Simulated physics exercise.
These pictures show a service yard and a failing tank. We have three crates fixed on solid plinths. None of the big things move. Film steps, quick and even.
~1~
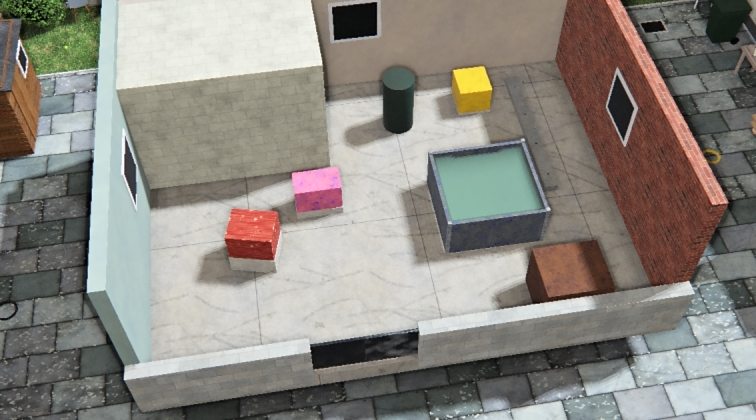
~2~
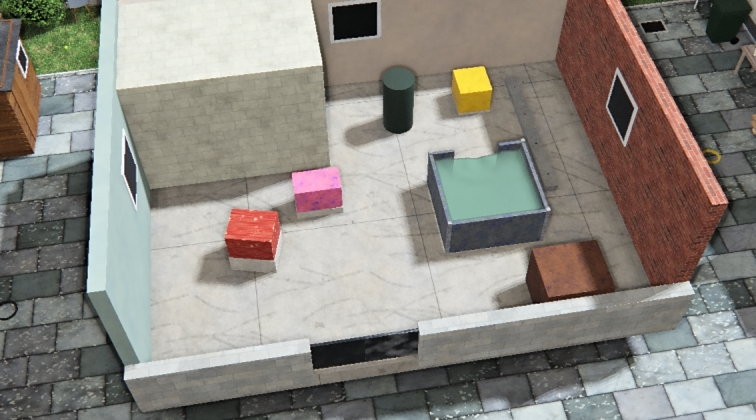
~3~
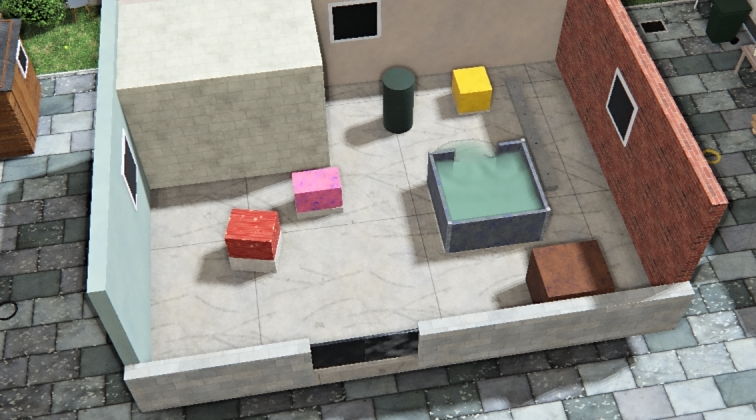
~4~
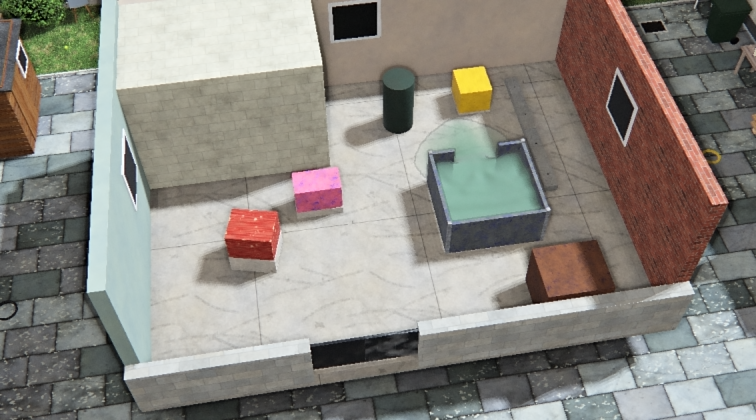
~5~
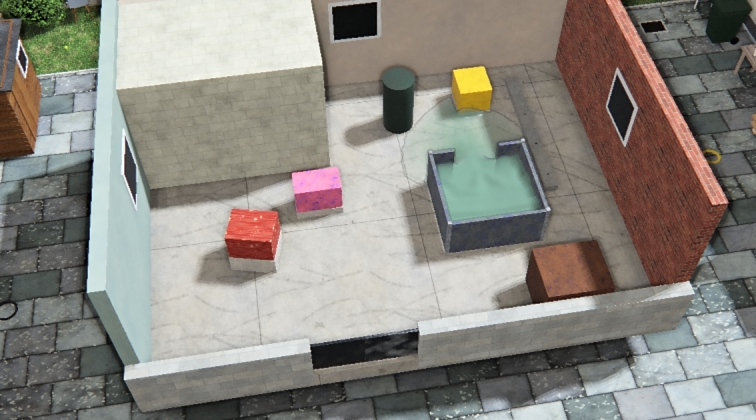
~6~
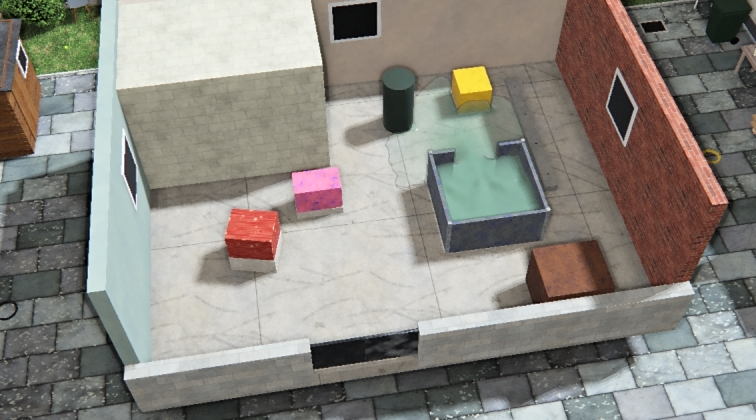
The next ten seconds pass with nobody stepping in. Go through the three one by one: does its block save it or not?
As I see it, the pink crate will be spared. The red crate will be spared. The yellow crate will be hit by the water.
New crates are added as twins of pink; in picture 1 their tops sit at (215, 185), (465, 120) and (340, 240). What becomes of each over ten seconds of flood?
Checked in the order given, number one never gets reached, number two does get flooded and number three never gets reached.
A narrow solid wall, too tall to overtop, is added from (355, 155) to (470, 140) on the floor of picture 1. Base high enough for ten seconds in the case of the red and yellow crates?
Red: Untouched; yellow: Reached.
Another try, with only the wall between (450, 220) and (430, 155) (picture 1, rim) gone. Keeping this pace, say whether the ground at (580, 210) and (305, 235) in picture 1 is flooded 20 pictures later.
Going point by point, the first is high and dry and the second is waterlogged.
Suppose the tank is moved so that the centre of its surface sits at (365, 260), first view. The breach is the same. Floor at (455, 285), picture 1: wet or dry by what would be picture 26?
Not reached.
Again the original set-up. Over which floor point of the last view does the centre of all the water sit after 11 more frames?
Around pixel (462, 157).
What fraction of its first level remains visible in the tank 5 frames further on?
Close to 62 in a hundred.
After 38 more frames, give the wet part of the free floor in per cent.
That works out at 65 %.
A moment on, water covers 20 % of the floor; the pink crate not reached, the red crate not reached, the yellow crate water round its plinth.
Next, water covers 30 % of the floor; the pink crate water round its plinth, the red crate not reached, the yellow crate water round its plinth.
Then, water covers 35 % of the floor; the pink crate water round its plinth, the red crate not reached, the yellow crate water round its plinth.
Later, water covers 65 % of the floor; the pink crate water round its plinth, the red crate not reached, the yellow crate water round its plinth.
In the end, water covers 75 % of the floor; the pink crate stayed above the water, the red crate stayed above the water, the yellow crate was topped.
